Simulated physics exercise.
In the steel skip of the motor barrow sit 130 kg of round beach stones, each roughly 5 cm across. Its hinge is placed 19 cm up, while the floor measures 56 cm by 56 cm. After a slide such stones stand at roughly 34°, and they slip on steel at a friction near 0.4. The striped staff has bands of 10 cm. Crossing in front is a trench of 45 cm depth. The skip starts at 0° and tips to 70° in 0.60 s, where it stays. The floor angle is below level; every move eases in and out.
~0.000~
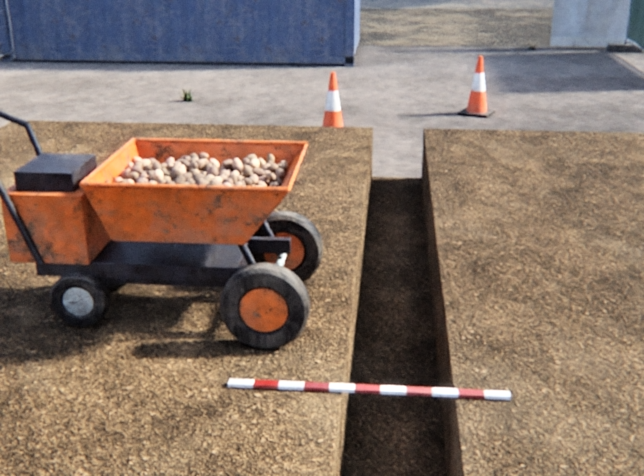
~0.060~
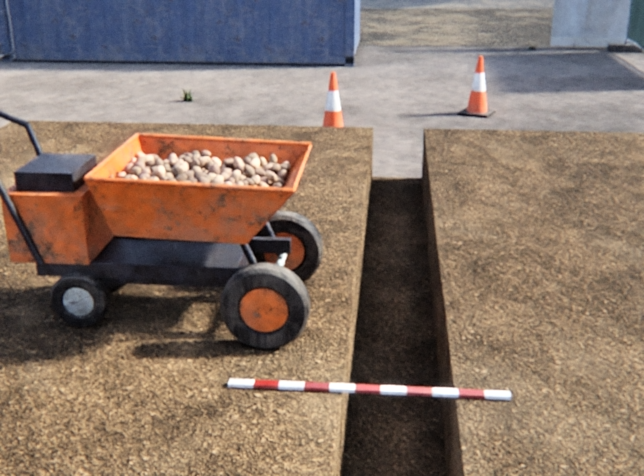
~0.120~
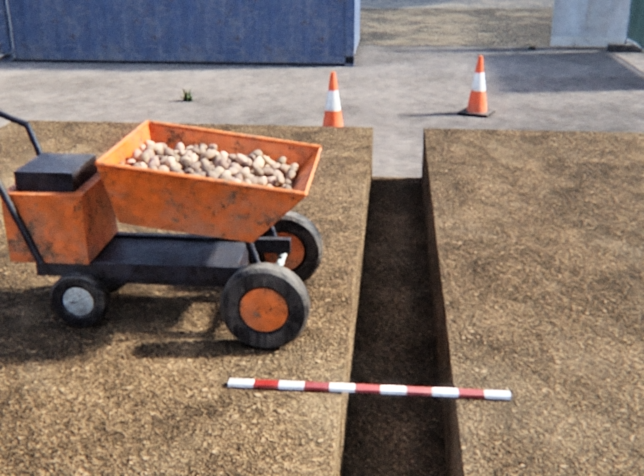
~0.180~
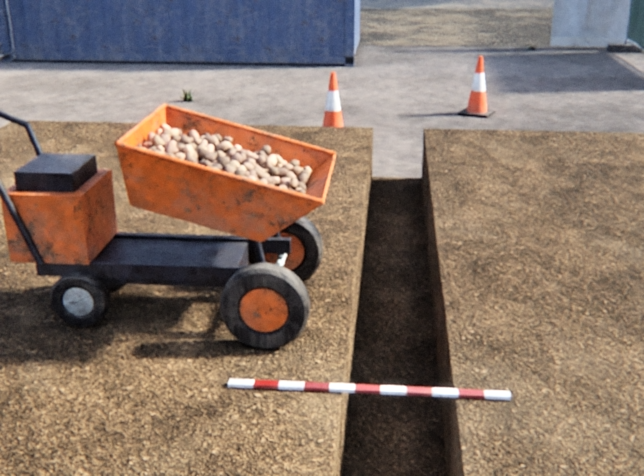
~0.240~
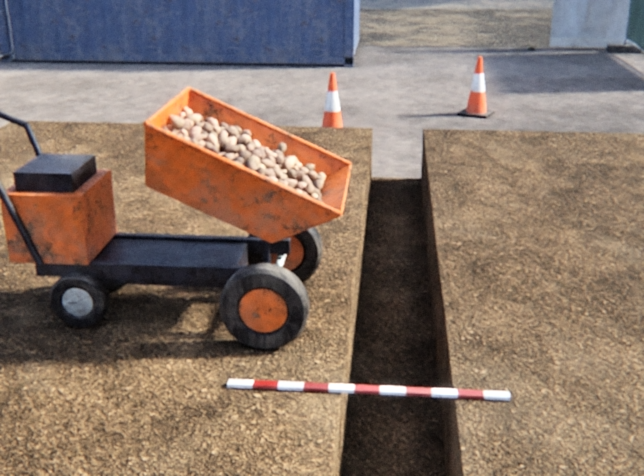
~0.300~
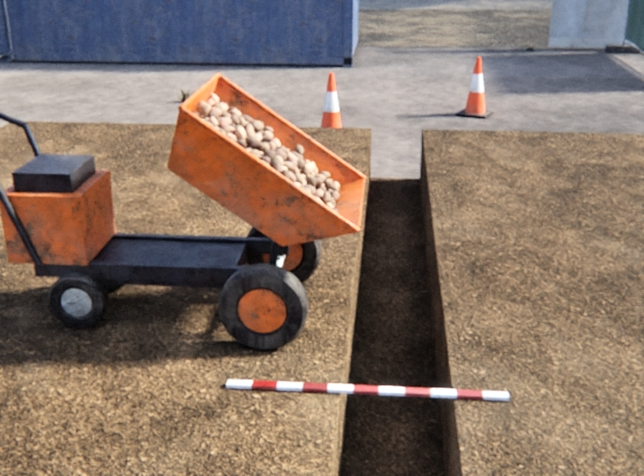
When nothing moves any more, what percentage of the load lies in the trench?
36 %.
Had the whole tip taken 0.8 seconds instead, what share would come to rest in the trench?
I'd put it at roughly 45 per cent.
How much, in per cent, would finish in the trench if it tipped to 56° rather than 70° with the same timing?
With that change, near 35 per cent.
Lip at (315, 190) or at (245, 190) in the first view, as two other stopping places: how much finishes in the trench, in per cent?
From the first spot near 20, from the second near 75 per cent.
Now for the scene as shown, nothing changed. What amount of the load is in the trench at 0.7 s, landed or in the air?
Around 20 per cent of it, at that instant.
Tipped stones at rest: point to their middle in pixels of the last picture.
Look at roughly (489, 317).
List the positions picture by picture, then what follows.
Lip at (289, 190), floor tilted 0°, highest stones at (192, 167), in the first frame.
Lip at (293, 191), floor tilted 2°, highest stones at (177, 164); the stones move at 0.5 m/s on average, in the second frame.
Lip at (305, 195), floor tilted 7°, highest stones at (163, 153); the stones move at 1.0 m/s on average, in the third frame.
The skip is at 15°, its lip at (323, 202); the top of the load is at (169, 136); the stones move at 1.4 m/s on average, in the fourth frame.
The skip is at 25°, its lip at (341, 215); the top of the load is at (185, 121); the stones move at 1.6 m/s on average, in the fifth frame.
Lip at (358, 231), floor tilted 35°, highest stones at (212, 108); the stones move at 1.7 m/s on average, in the sixth frame.
After 0.4 s the floor is at 59°; 100 % in the skip; the foremost stones are at (372, 242).
After 0.7 s the floor is at 70°; 68 % in the skip, 19 % in the trench, 13 % past the trench; the foremost stones are at (479, 320).
After 1.0 s the floor is at 70°; 10 % in the skip, 26 % in the trench, 65 % past the trench; the foremost stones are past the picture's edge.
After 3.0 s the floor is at 70°; 0 % in the skip, 36 % in the trench, 64 % past the trench; the foremost stones are past the picture's edge.
